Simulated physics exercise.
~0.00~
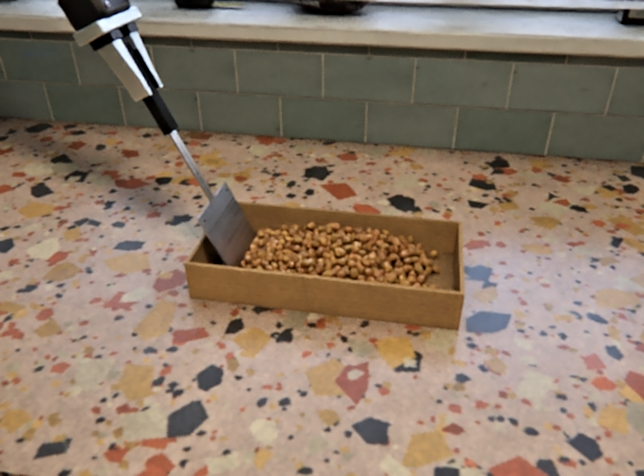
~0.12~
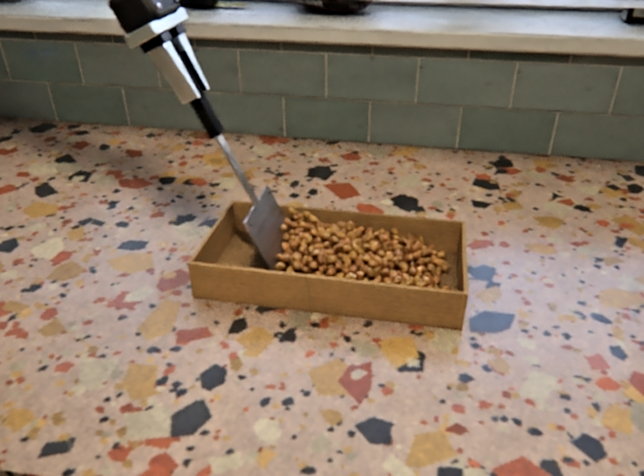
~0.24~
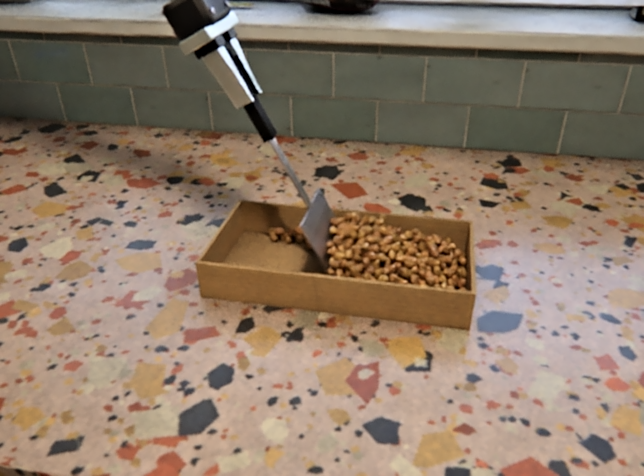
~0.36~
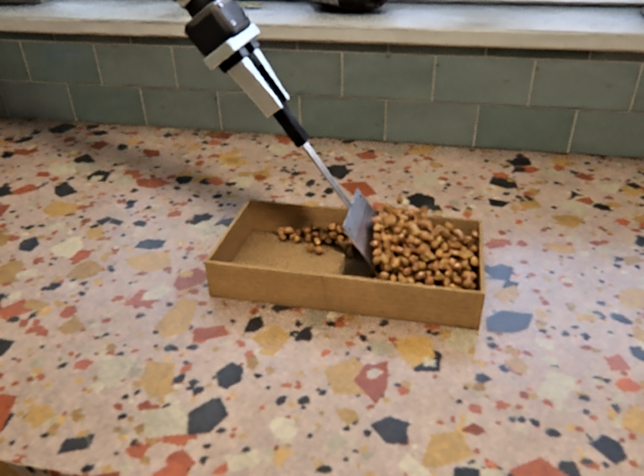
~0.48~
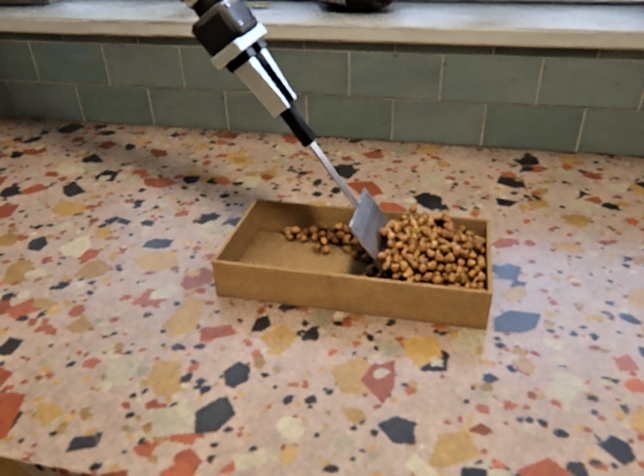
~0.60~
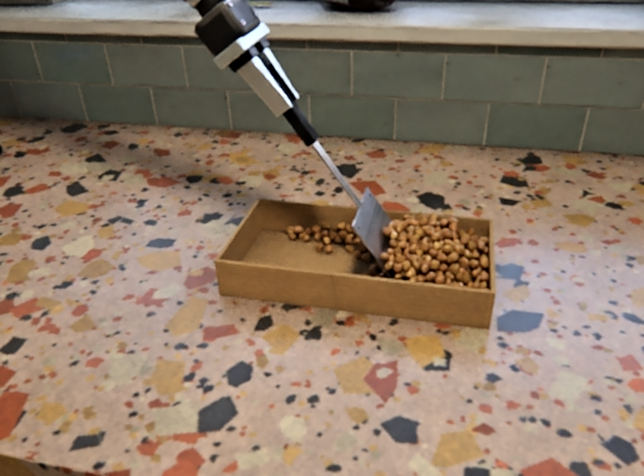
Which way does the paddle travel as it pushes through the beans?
The paddle travels to the right, pushing most of the beans towards the right end of the tray.
